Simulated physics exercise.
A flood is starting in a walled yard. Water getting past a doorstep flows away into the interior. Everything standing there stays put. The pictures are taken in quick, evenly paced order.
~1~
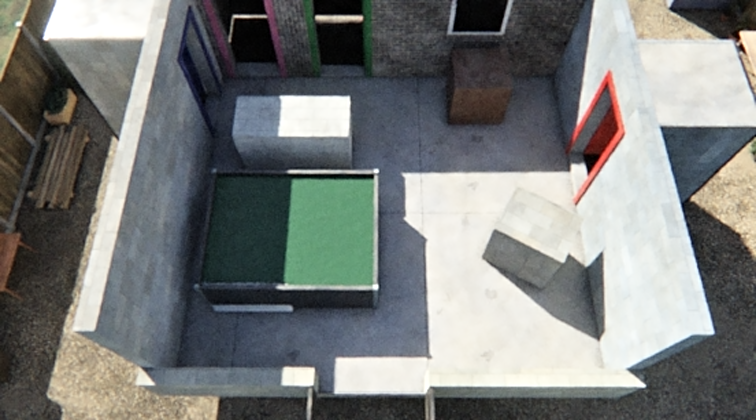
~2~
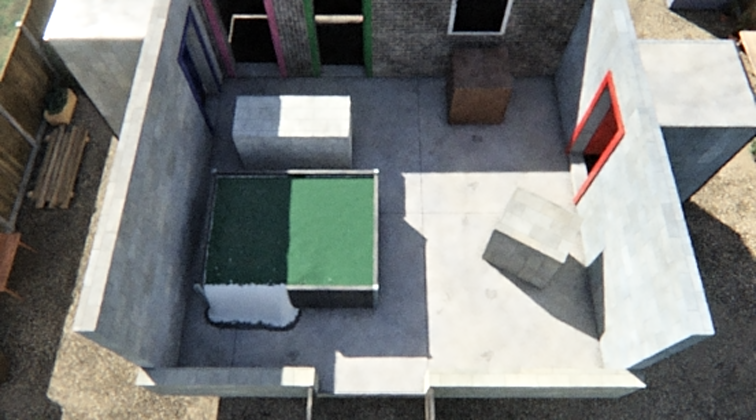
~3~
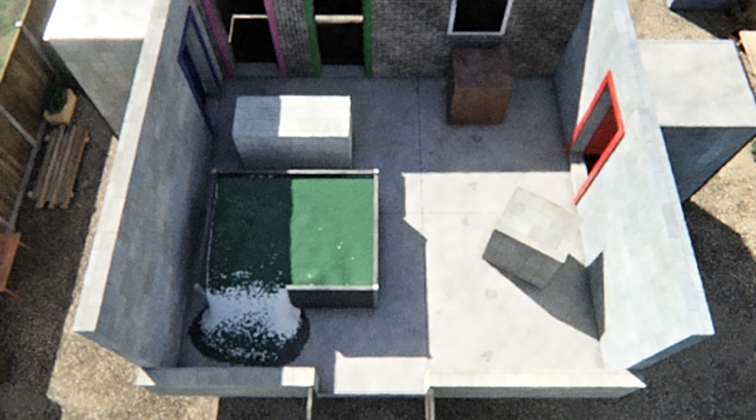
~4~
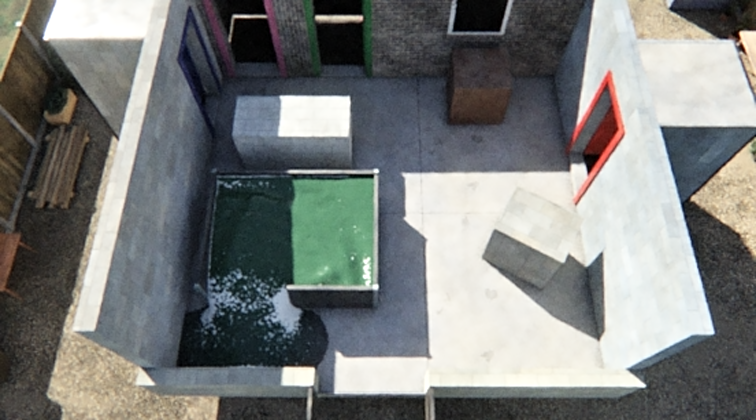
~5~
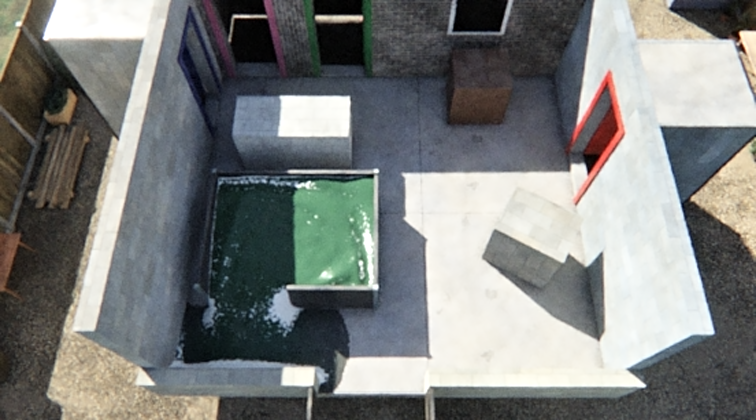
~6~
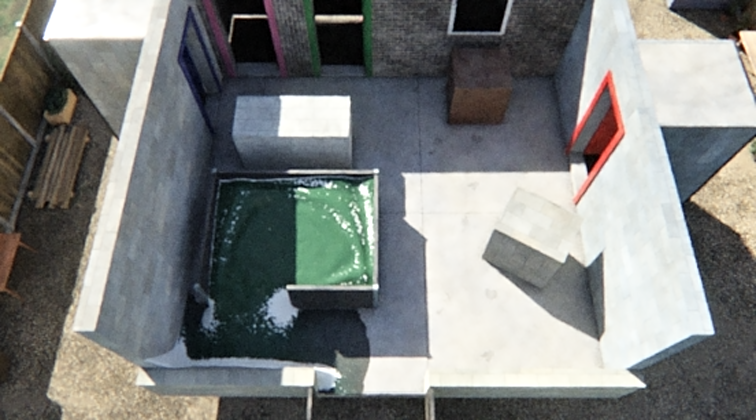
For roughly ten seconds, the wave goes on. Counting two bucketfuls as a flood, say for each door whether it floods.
The blue door overshoots the mark there. The green door doesn't overshoot the mark there. The pink door overshoots the mark there. The red door doesn't overshoot the mark there.
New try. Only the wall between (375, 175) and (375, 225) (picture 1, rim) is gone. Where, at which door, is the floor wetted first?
It's the red-painted one.
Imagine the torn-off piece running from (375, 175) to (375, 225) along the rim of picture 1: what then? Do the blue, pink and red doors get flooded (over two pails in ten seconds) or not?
Blue: Above the limit, pink: Below the limit, red: Above the limit.
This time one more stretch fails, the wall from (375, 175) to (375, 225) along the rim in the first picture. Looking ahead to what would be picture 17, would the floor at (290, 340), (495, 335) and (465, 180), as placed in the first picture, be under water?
Taking the points in order: Unwetted, swamped and swamped.
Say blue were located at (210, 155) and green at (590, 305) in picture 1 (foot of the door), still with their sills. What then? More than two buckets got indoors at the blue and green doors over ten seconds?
Blue: Exceeds the limit. Green: Exceeds the limit.
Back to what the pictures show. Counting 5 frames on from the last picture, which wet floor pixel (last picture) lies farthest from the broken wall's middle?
Estimated pixel: (460, 377).
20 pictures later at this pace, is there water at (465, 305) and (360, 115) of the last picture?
The first is inundated, the second spared.
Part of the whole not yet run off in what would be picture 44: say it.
86 percent or thereabouts.
A moment on, water covers 20 % of the floor; the blue door not reached, the green door not reached, the pink door not reached, the red door not reached.
Next, water covers 40 % of the floor; the blue door wet at the sill, nothing in, the green door not reached, the pink door not reached, the red door not reached.
Then, water covers 55 % of the floor; the blue door under two buckets in, the green door wet at the sill, nothing in, the pink door far over two buckets in, the red door not reached.
Later, water covers 90 % of the floor; the blue door over two buckets in, the green door wet at the sill, nothing in, the pink door far over two buckets in, the red door wet at the sill, nothing in.
In the end, water covers 100 % of the floor; the blue door over two buckets in, the green door under two buckets in, the pink door far over two buckets in, the red door wet at the sill, nothing in.
